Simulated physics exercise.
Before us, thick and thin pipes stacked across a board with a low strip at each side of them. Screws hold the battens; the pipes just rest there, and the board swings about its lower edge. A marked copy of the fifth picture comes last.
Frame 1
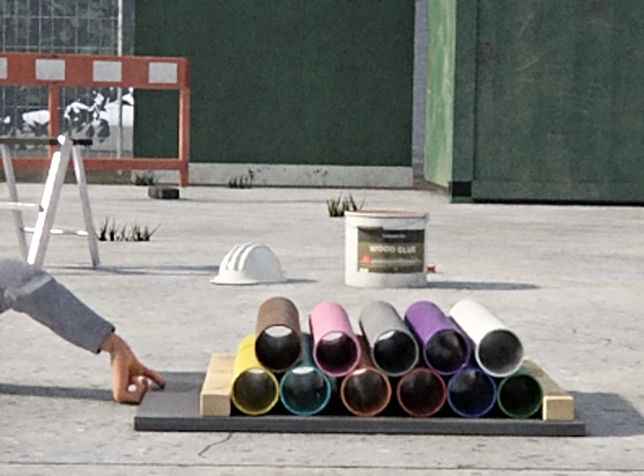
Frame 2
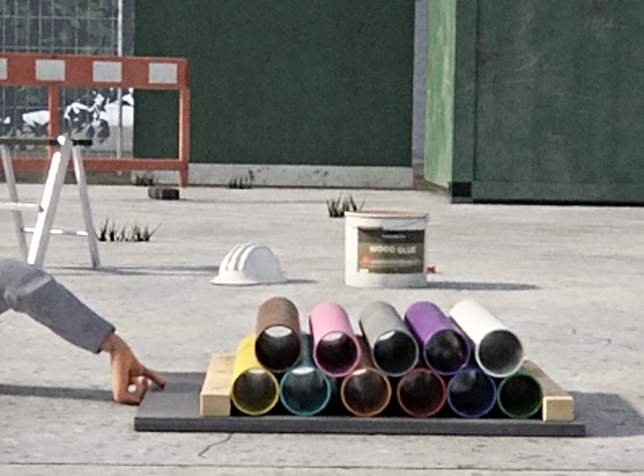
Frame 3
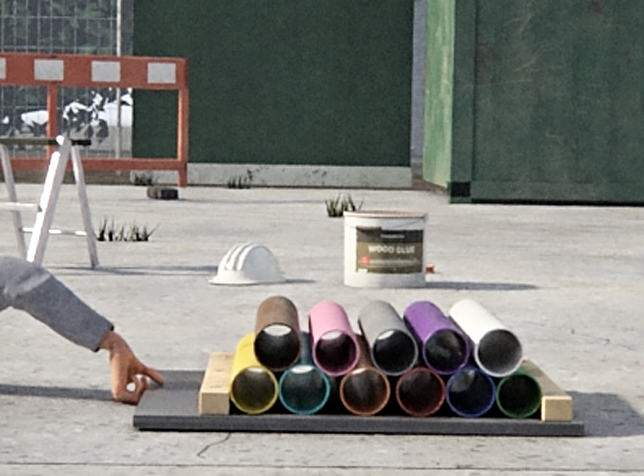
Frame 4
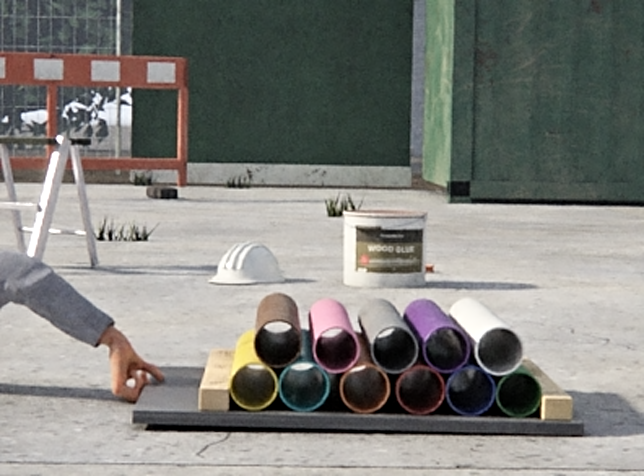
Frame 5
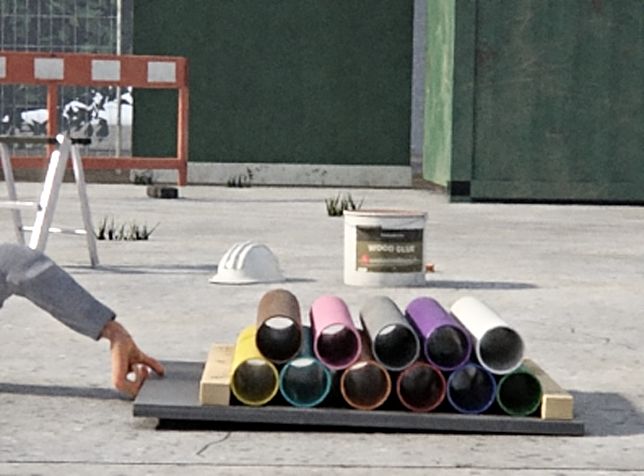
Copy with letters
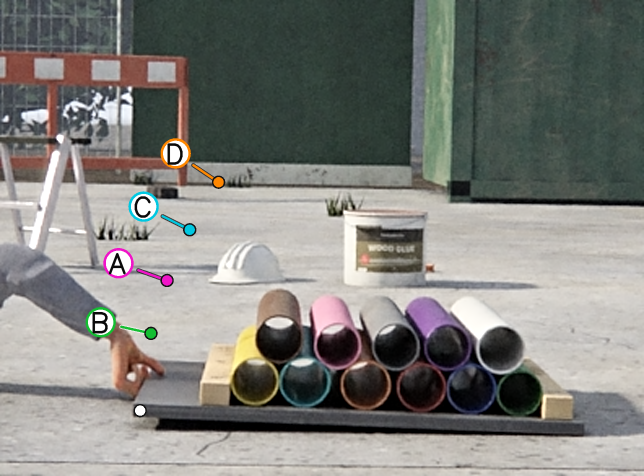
A hand at the left gripped the end of a dark board stacked with colourful pipes between two wooden strips, then slowly raised that end slightly, tilting the board and the pipes a little.
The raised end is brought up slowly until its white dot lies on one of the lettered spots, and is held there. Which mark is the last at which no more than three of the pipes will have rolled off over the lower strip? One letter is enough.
Lift it to C and no more.
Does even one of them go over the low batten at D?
Yes.
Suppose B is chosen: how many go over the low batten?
It comes to none.
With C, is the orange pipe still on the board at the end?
The orange pipe: Yes.
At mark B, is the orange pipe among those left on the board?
Yes, with B.
On the marked copy, A at (167, 281); B at (151, 333); C at (190, 230); D at (219, 182); the white dot at (140, 411).
With C. Early on, board at 16°.
Further on, board at 26°.
At the end, board at 26°, one over the low batten (white).
As for the rest, A none over the low batten; B none over the low batten; D five over the low batten.
